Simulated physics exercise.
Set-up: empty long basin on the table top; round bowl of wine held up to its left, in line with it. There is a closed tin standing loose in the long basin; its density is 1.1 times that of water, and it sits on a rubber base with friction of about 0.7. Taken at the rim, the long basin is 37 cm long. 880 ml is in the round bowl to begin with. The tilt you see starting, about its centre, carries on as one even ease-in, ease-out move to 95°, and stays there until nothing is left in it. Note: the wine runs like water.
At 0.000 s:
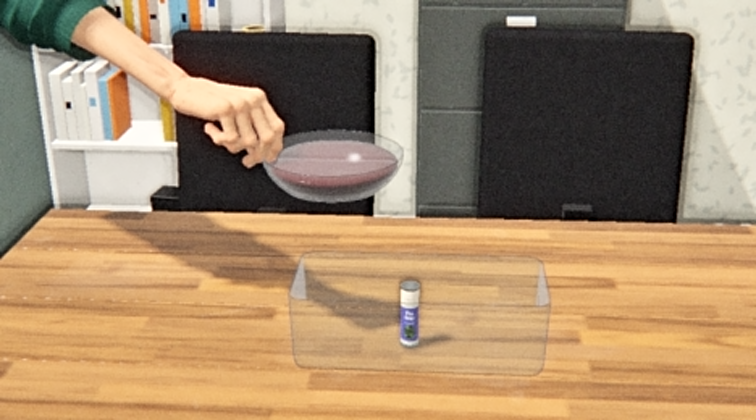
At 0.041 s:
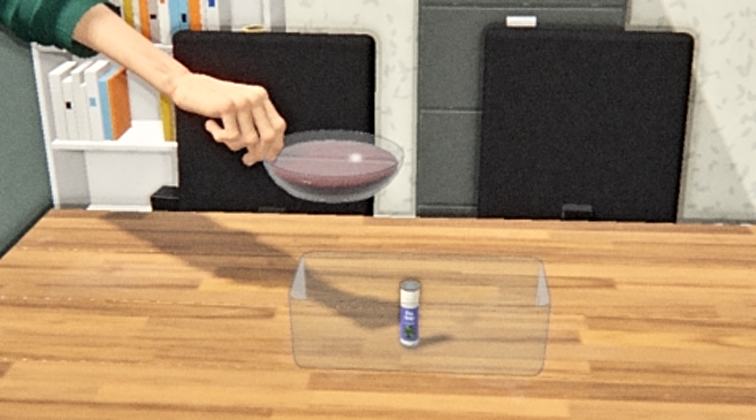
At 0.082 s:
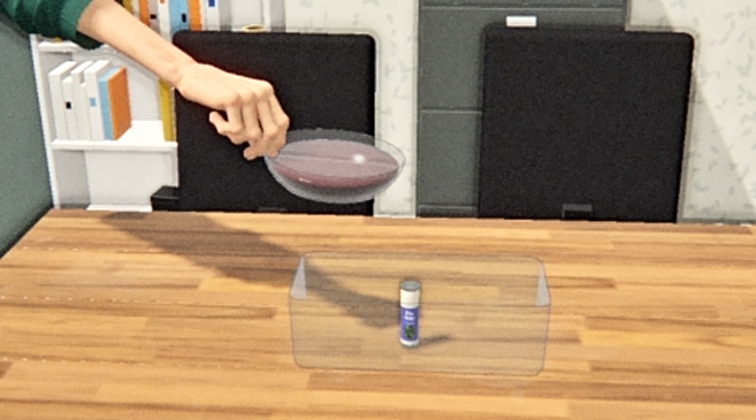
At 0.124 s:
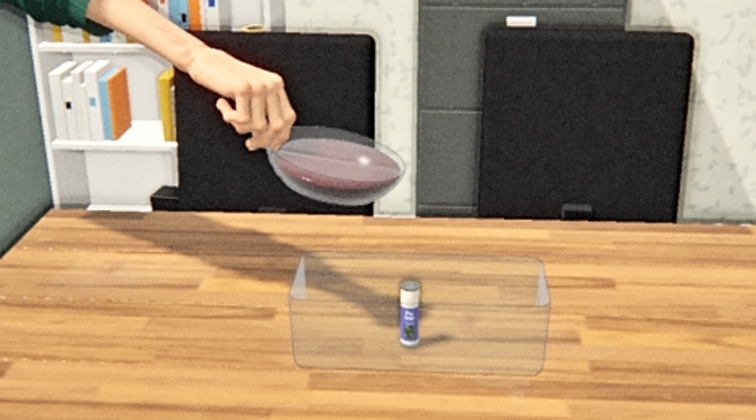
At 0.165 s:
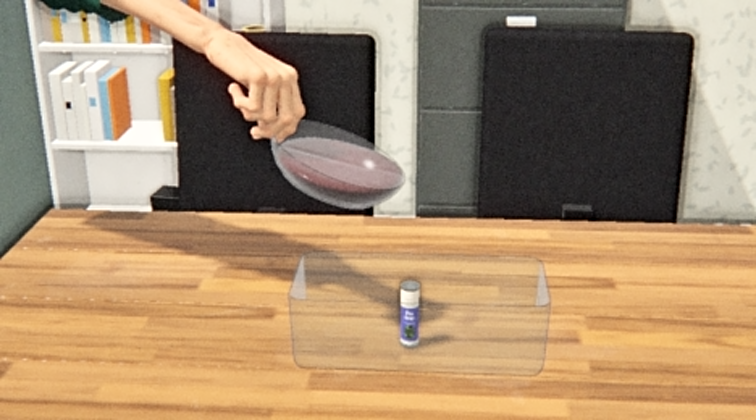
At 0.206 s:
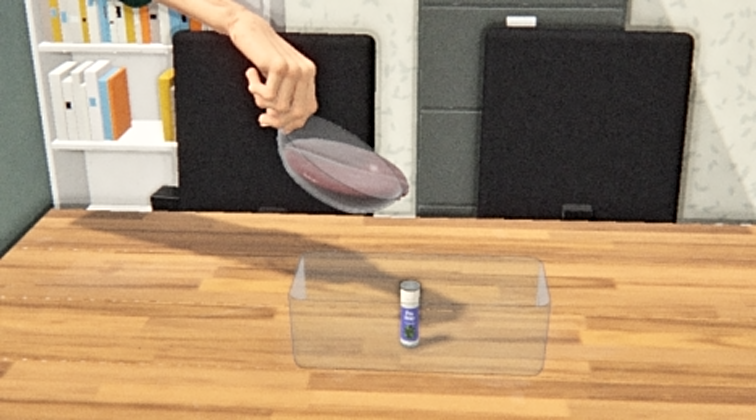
In a bright office with white bookshelves, black chairs and a grey cabinet behind, a fixed camera looks slightly down on a wooden table. A hand in a green sleeve holds a clear round bowl of dark red liquid above and left of an empty transparent basin, where a small blue-and-white container stands. The hand rises and turns, tilting the bowl steadily rightward as the liquid shifts toward its lowering right rim.
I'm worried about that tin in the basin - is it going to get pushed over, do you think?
It does not come down.
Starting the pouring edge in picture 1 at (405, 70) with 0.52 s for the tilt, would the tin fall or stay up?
Then the tin comes down.
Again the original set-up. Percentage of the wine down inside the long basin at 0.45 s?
52 %, give or take.
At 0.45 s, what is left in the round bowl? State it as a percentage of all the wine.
Around 2 in a hundred.
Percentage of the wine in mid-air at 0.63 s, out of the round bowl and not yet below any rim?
Some 12 % is up in the air.
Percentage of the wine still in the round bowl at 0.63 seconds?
Roughly 0 percent remains.
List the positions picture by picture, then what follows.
In the first frame, it leans 0°; its right rim is at (403, 155); the wine meets the walls at (269, 158) and (399, 161); the long basin's rim runs from (296, 275) to (546, 282); the tin's top is at (410, 288).
In the second frame, it leans 1°; its right rim is at (404, 157); the wine meets the walls at (269, 157) and (400, 162).
In the third frame, it leans 6°; its right rim is at (404, 162); the wine meets the walls at (270, 153) and (400, 165).
In the fourth frame, it leans 13°; its right rim is at (405, 170); the wine meets the walls at (273, 150) and (402, 169).
In the fifth frame, it leans 22°; its right rim is at (405, 180); the wine meets the walls at (278, 146) and (397, 172); 1 per cent is over the edge.
In the sixth frame, it leans 32°; its right rim is at (402, 192); the wine meets the walls at (284, 146) and (382, 174); 7 per cent is over the edge.
After 0.45 s the tilt is 91° and 2 per cent is still to pour; the tin stands where it began.
After 0.63 s the tilt is 95° and 0 per cent is still to pour; the tin stands where it began.
After 0.82 s the tilt is 95° and 0 per cent is still to pour; the tin stands where it began.
After 1.02 s the tilt is 95° and 0 per cent is still to pour; the tin stands where it began.
In the end the tin stands where it began.
